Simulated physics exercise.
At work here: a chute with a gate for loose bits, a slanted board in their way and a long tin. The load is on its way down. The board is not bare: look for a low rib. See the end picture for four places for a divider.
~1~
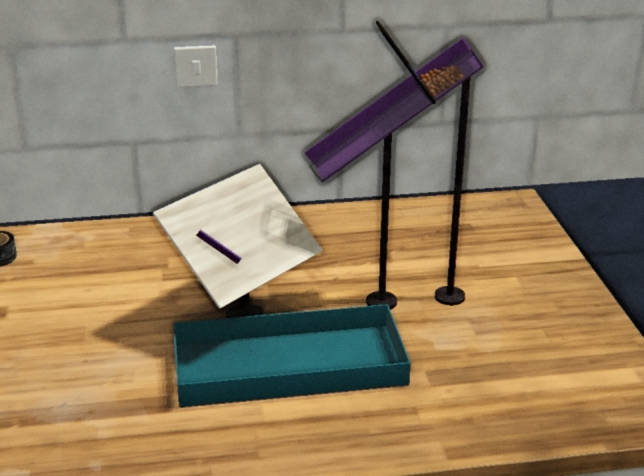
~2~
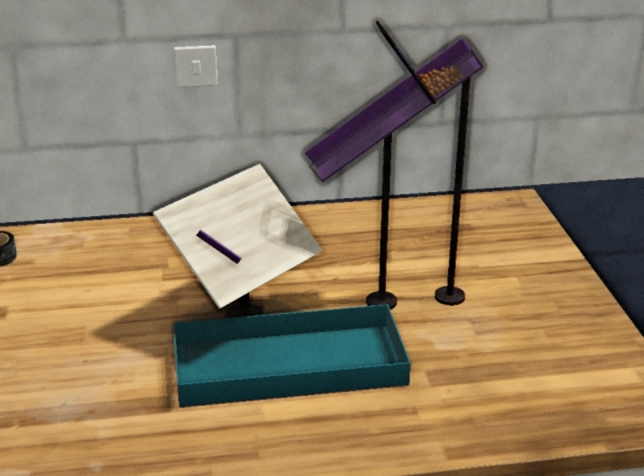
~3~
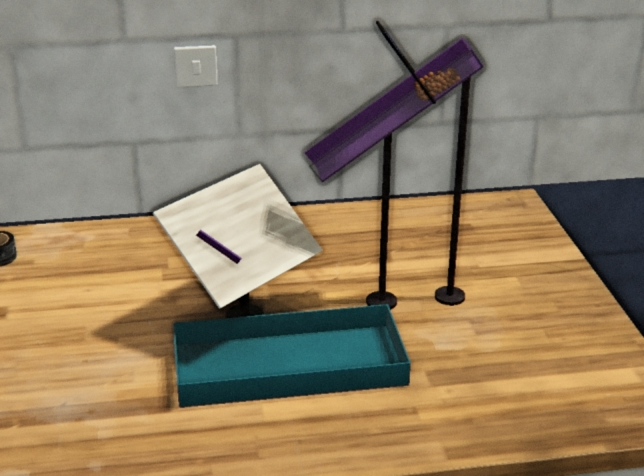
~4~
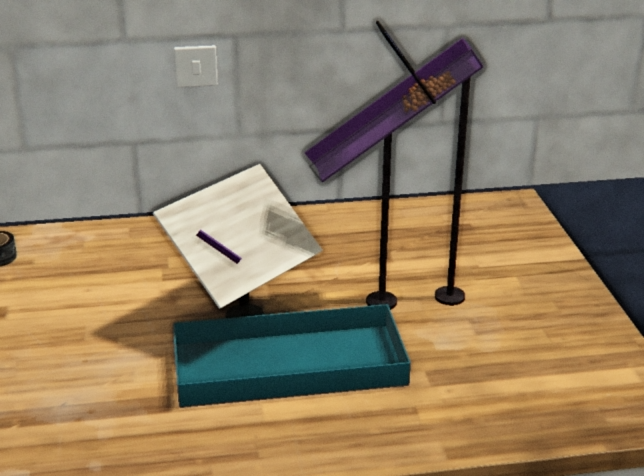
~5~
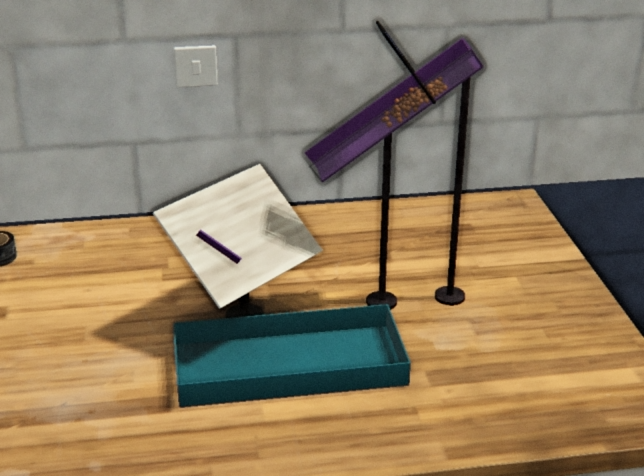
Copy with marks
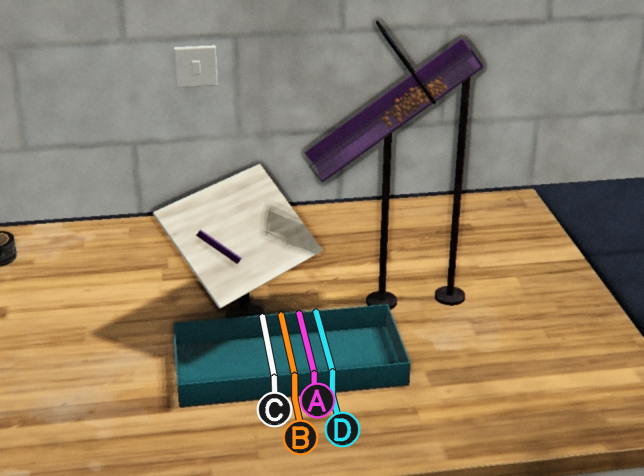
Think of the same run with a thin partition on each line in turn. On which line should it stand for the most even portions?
Use line B.
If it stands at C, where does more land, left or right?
Right.
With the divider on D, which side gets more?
More lands on the left.
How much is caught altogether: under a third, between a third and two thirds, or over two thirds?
It is over two thirds.
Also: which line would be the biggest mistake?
D.
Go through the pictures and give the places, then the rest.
In the first frame, load behind the gate at (439, 79), cereal balls; lip of the chute at (320, 175), sloping fairly steeply.
In the second frame, middle of the board at (241, 232), tilted fairly steeply; middle of its low edge at (274, 277); of its high edge at (209, 187).
In the third frame, front corners of the tin at (178, 384) and (410, 363), empty; front of the load at (419, 96).
In the fourth frame, middle of the load at (424, 90); its front at (406, 110), about a quarter of the way to the lip; rib from (200, 230) to (242, 259).
In the fifth frame, middle of the load at (413, 97); its front at (384, 120), about a third of the way to the lip.
On the marked copy, line A crosses the front rim at (314, 372); line B crosses the front rim at (294, 374); line C crosses the front rim at (274, 375); line D crosses the front rim at (332, 370).
Choosing A, of what is caught, most on the left of the divider, about a quarter on the right.
Choosing B, of what is caught, about half on the left of the divider, about half on the right.
Choosing C, of what is caught, about a quarter on the left of the divider, about two thirds on the right.
Choosing D, of what is caught, nearly all on the left of the divider, a small part on the right.
